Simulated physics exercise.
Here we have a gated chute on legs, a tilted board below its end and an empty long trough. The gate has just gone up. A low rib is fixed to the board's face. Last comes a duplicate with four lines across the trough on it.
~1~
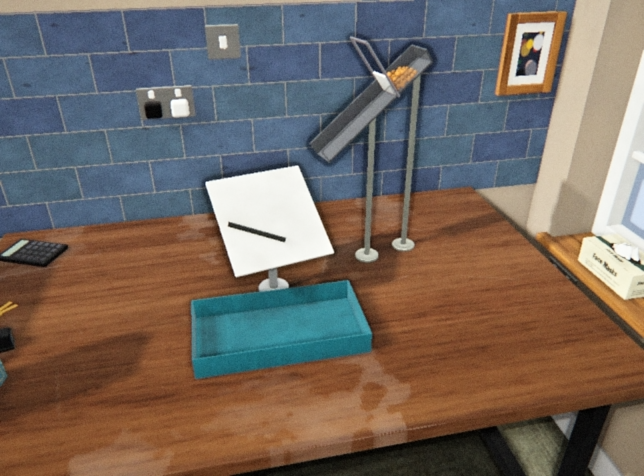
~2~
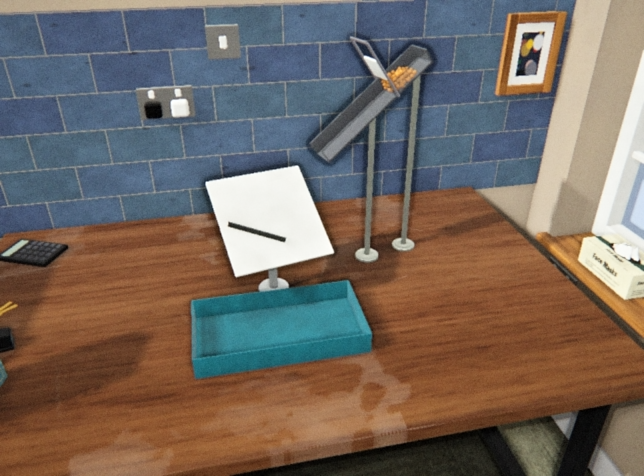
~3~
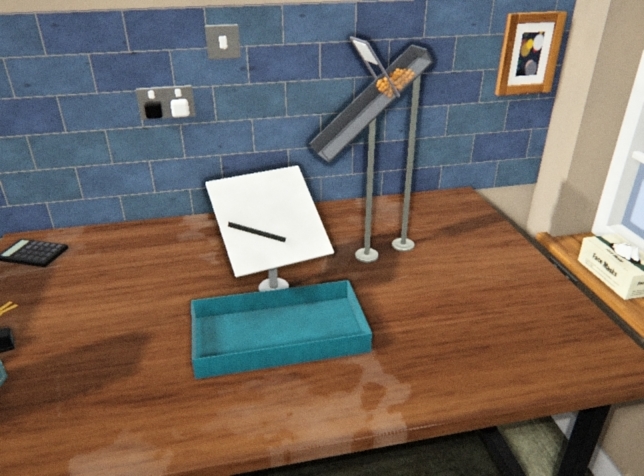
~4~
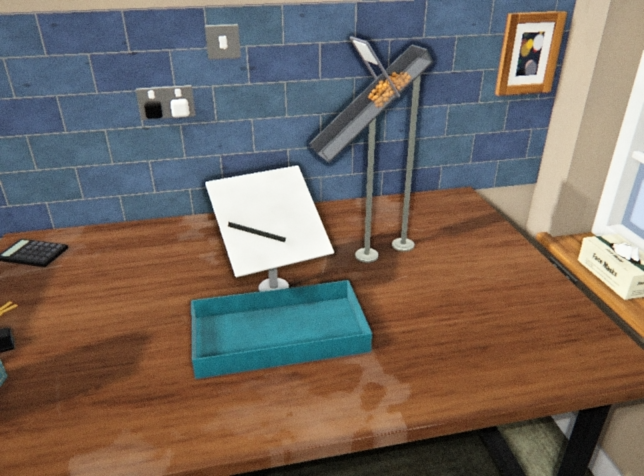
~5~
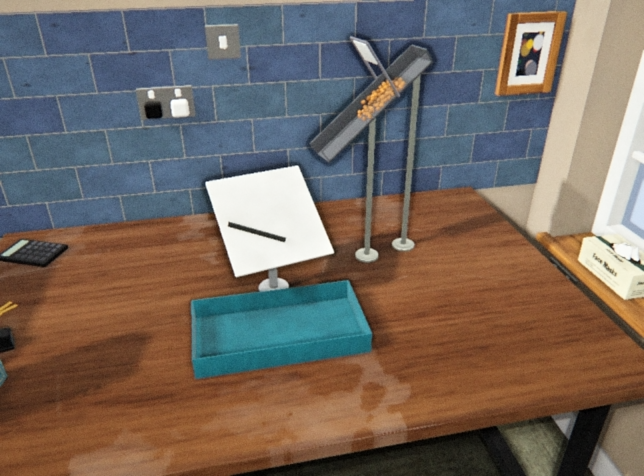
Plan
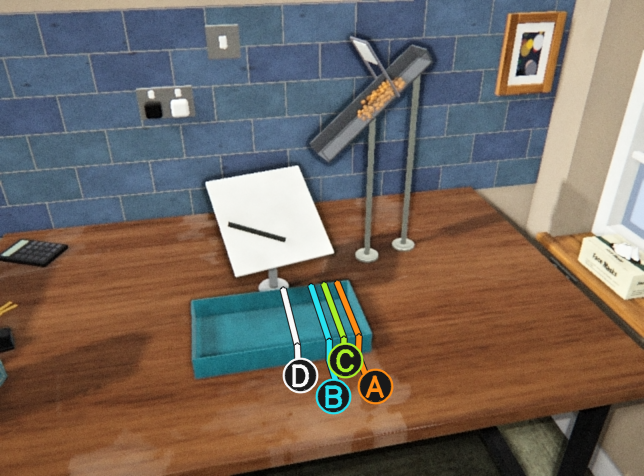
Small orange-brown pieces sliding down a sloping grey chute past a raised gate, above a tilted white board and empty teal trough.
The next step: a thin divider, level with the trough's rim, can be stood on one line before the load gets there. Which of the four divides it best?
Use line B.
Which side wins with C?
Left.
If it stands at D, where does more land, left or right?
The right side.
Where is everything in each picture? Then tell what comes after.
In the first frame, load behind the gate at (397, 77), roasted chickpeas; lip of the chute at (323, 158), sloping fairly steeply.
In the second frame, middle of the board at (269, 217), tilted fairly steeply; middle of its low edge at (287, 264); of its high edge at (253, 174).
In the third frame, front corners of the trough at (193, 360) and (371, 333), empty; front of the load at (386, 93).
In the fourth frame, middle of the load at (388, 86); its front at (378, 106), about a quarter of the way to the lip; rib from (228, 222) to (287, 238).
In the fifth frame, middle of the load at (379, 94); its front at (360, 116), about a third of the way to the lip.
On the marked copy, line A crosses the front rim at (358, 335); line B crosses the front rim at (329, 340); line C crosses the front rim at (343, 338); line D crosses the front rim at (297, 344).
With A, of what is caught, nearly all on the left of the divider, a stray few on the right.
With B, of what is caught, about two thirds on the left of the divider, about a third on the right.
With C, of what is caught, nearly all on the left of the divider, a small part on the right.
With D, of what is caught, a small part on the left of the divider, nearly all on the right.
